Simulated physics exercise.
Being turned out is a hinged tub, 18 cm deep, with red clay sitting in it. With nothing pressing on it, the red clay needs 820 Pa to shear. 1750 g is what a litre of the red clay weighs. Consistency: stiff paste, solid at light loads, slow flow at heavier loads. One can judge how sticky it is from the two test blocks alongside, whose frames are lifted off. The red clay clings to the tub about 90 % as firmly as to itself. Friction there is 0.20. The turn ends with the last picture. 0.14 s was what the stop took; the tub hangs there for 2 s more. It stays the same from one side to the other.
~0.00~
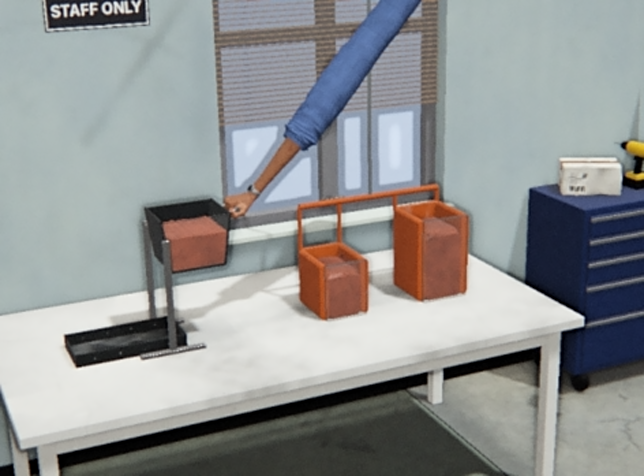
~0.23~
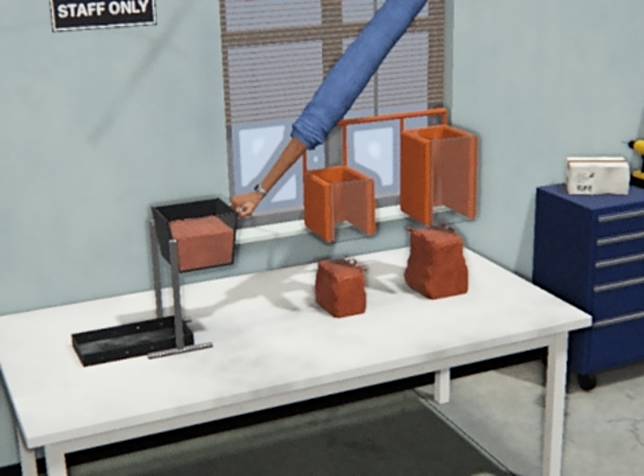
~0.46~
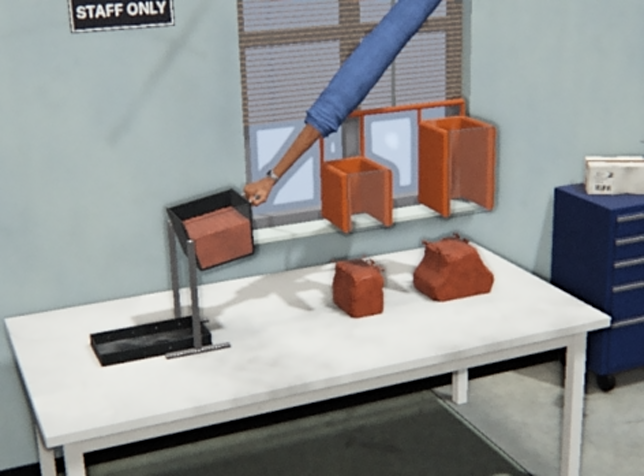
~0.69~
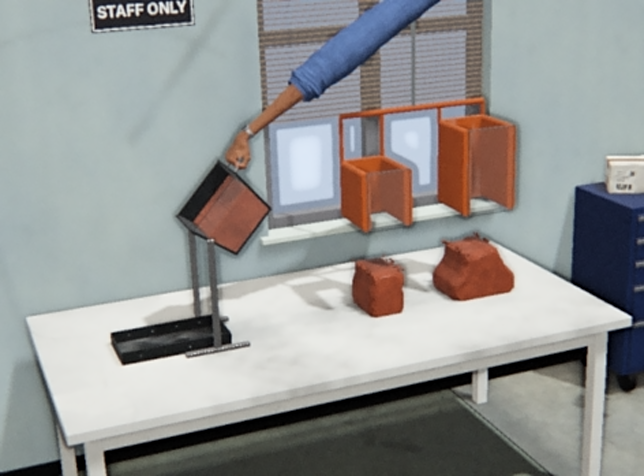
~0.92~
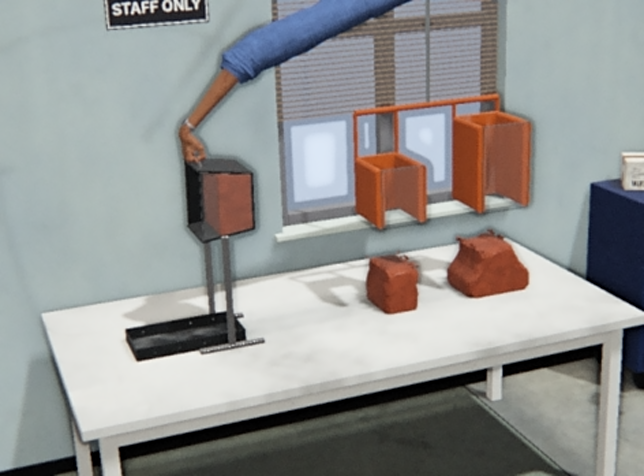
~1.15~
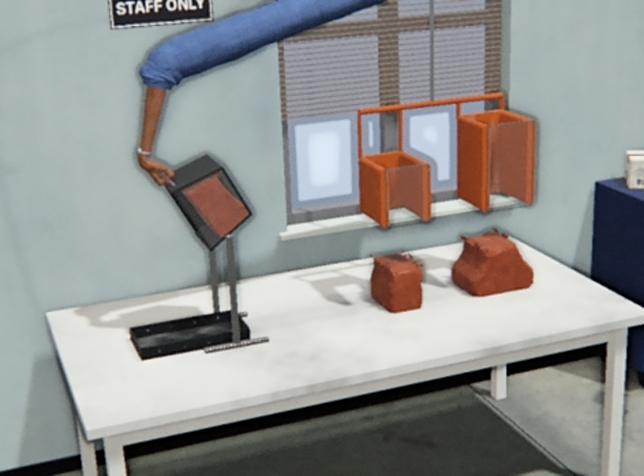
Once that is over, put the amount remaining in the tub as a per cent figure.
The amount remaining comes to about 10 %.
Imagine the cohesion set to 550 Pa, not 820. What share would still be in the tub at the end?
Around 6 per cent.
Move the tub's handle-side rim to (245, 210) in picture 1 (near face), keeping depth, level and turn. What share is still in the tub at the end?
Some 8 per cent, I reckon.
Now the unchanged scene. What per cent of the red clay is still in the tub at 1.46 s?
About 10 %.
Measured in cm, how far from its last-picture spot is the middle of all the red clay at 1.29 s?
9 cm.
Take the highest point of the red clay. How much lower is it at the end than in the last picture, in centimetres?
About 0 cm.
After 1.29 s, the tub is at 117 degrees and holds 73 %.
After 1.46 s, the tub is at 117 degrees and holds 10 %.
After 1.63 s, the tub is at 117 degrees and holds 10 %.
After 1.80 s, the tub is at 117 degrees and holds 10 %.
After 3.15 s, the tub is at 117 degrees and holds 10 %.
